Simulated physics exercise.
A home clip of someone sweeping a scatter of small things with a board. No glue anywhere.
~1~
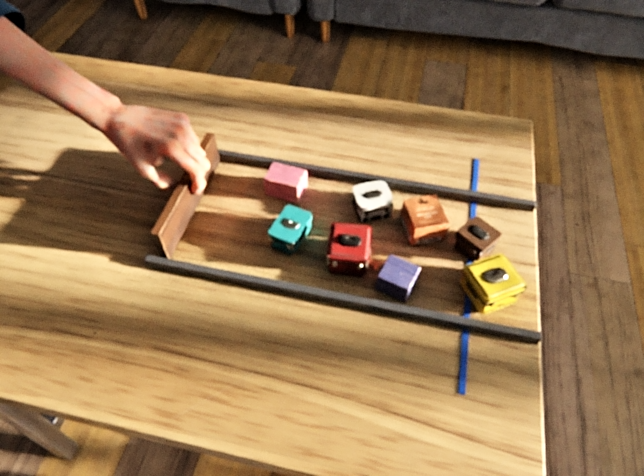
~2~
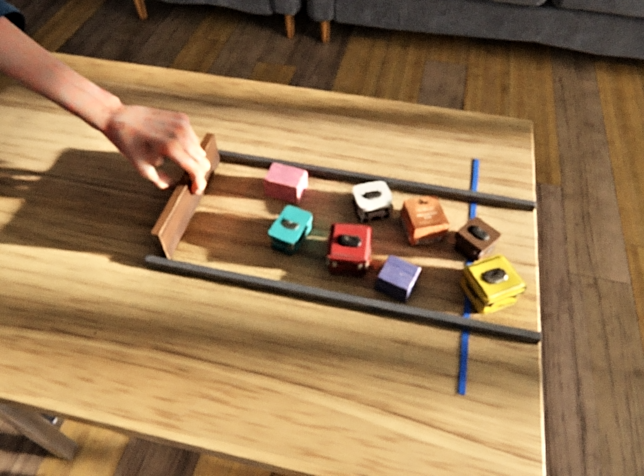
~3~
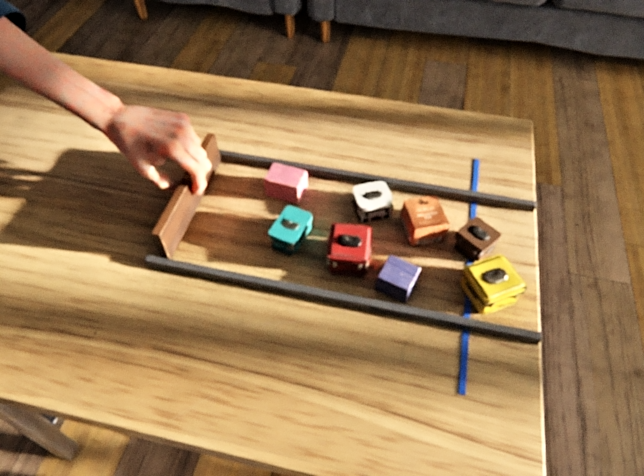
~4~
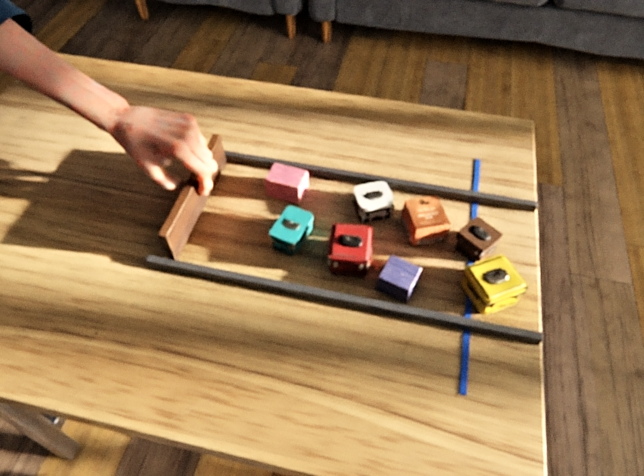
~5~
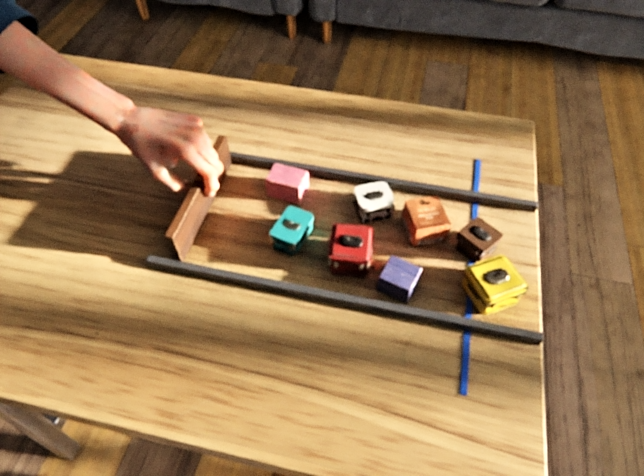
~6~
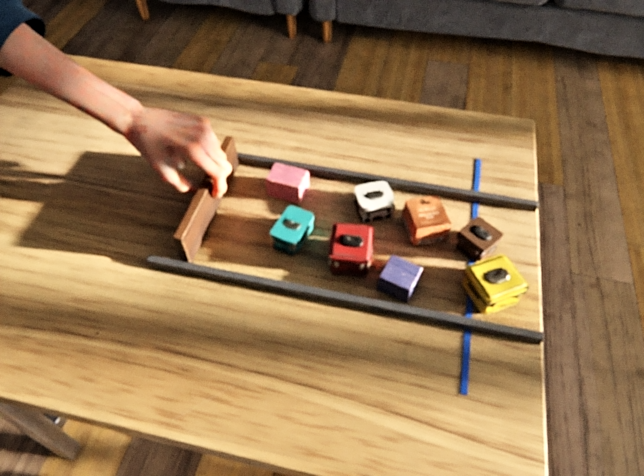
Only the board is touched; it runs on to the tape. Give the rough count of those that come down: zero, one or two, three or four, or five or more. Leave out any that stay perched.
Outcome: The number that fall off is three or four.
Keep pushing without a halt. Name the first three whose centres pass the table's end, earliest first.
The order is the brown case, the yellow case, the orange box.
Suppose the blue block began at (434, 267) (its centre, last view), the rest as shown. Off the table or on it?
From there it goes over.
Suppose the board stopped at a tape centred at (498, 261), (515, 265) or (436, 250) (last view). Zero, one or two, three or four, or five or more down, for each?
Taking them in turn, 5 or more; five or more; either one or two.
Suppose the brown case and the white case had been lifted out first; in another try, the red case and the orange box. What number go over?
The counts: 2 and 0.
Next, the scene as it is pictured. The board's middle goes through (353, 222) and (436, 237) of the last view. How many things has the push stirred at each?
At the one place 7, at the other 8.
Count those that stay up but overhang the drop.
It comes to 2.
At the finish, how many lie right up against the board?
2 of them.
Soon after, none off yet; yellow case at rest near (493, 284); brown case at rest near (479, 240); orange box at rest near (426, 220).
After that, none off yet; yellow case at rest near (493, 284); brown case displaced a little near (494, 244); orange box displaced about its own width near (457, 231).
And then, none off yet; yellow case displaced about its own width near (556, 289); brown case tilting well over near (561, 280); orange box displaced well along near (528, 250).
In the end, the number that fall off is three or four; gone, blue block, orange box, brown case and yellow case.
